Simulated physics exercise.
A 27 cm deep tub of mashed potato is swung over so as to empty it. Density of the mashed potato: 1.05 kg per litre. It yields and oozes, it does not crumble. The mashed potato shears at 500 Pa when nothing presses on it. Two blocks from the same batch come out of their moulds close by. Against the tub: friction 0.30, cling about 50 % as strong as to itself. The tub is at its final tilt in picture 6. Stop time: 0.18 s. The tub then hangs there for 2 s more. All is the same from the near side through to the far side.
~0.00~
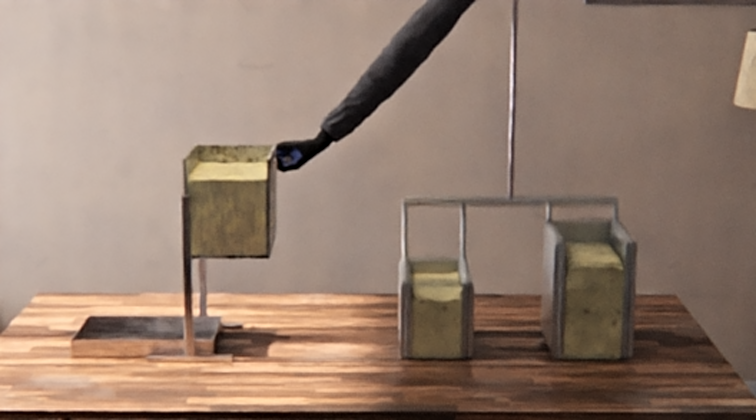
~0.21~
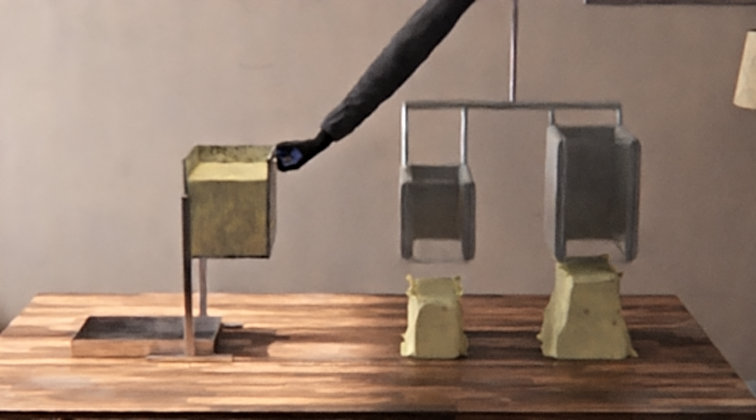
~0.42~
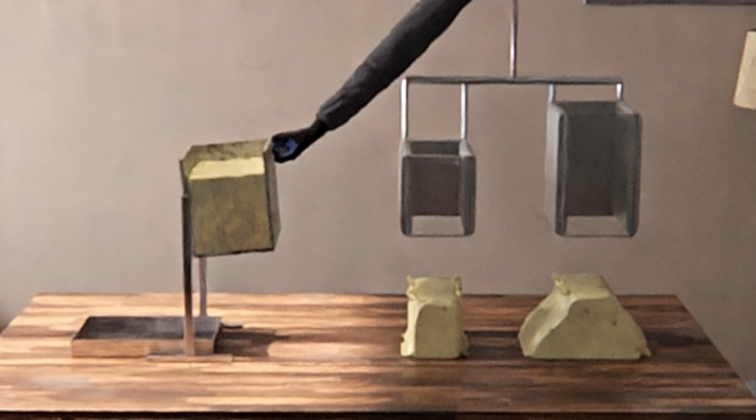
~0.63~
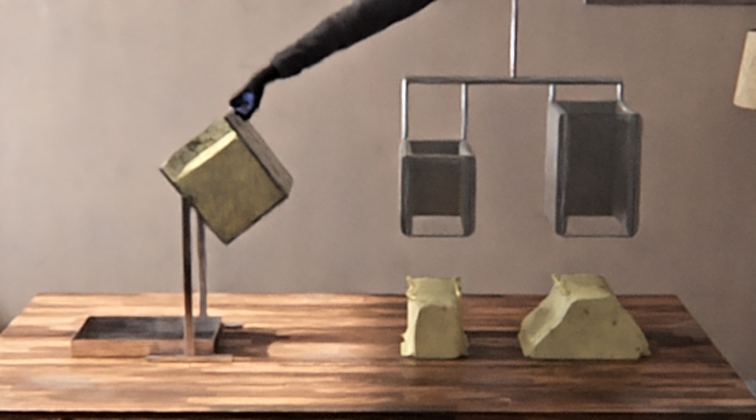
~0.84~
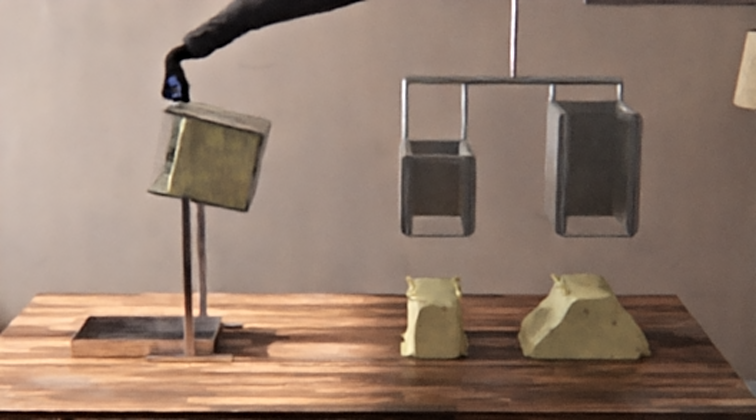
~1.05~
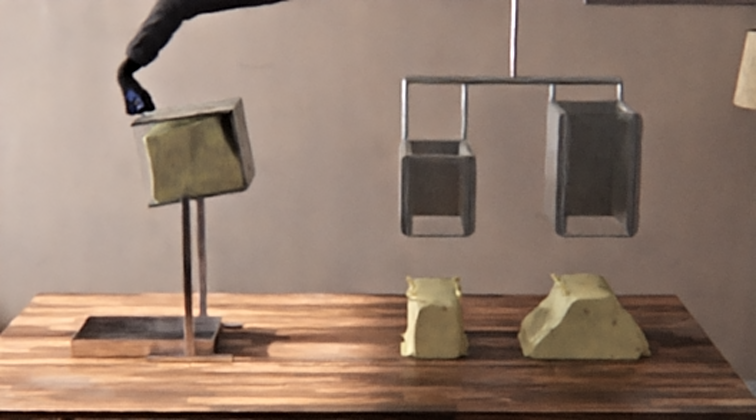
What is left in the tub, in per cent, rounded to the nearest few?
Around 46 in every hundred.
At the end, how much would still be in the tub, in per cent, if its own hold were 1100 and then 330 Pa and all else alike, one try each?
Respectively, close to 100 % and close to 35 %.
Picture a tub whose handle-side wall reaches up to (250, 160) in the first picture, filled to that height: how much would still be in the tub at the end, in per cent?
Some 100 percent would still be in the tub at the end.
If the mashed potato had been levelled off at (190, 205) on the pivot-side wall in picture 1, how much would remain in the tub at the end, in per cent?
That works out near 80 %.
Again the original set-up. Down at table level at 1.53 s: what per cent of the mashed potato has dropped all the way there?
Some 0 % has got all the way down.
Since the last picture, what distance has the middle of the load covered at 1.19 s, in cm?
I'd estimate roughly 5 centimetres.
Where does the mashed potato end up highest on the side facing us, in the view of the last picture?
Roughly at pixel (198, 161).
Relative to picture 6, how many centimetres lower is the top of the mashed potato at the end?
The top ends up some 12 cm below its level in the last picture.
After 1.19 s, the tub is at 99 degrees and holds 87 %.
After 1.36 s, the tub is at 99 degrees and holds 62 %.
After 1.53 s, the tub is at 99 degrees and holds 49 %.
After 1.70 s, the tub is at 99 degrees and holds 46 %.
After 3.05 s, at the end, the tub is at 99 degrees and holds 46 %.
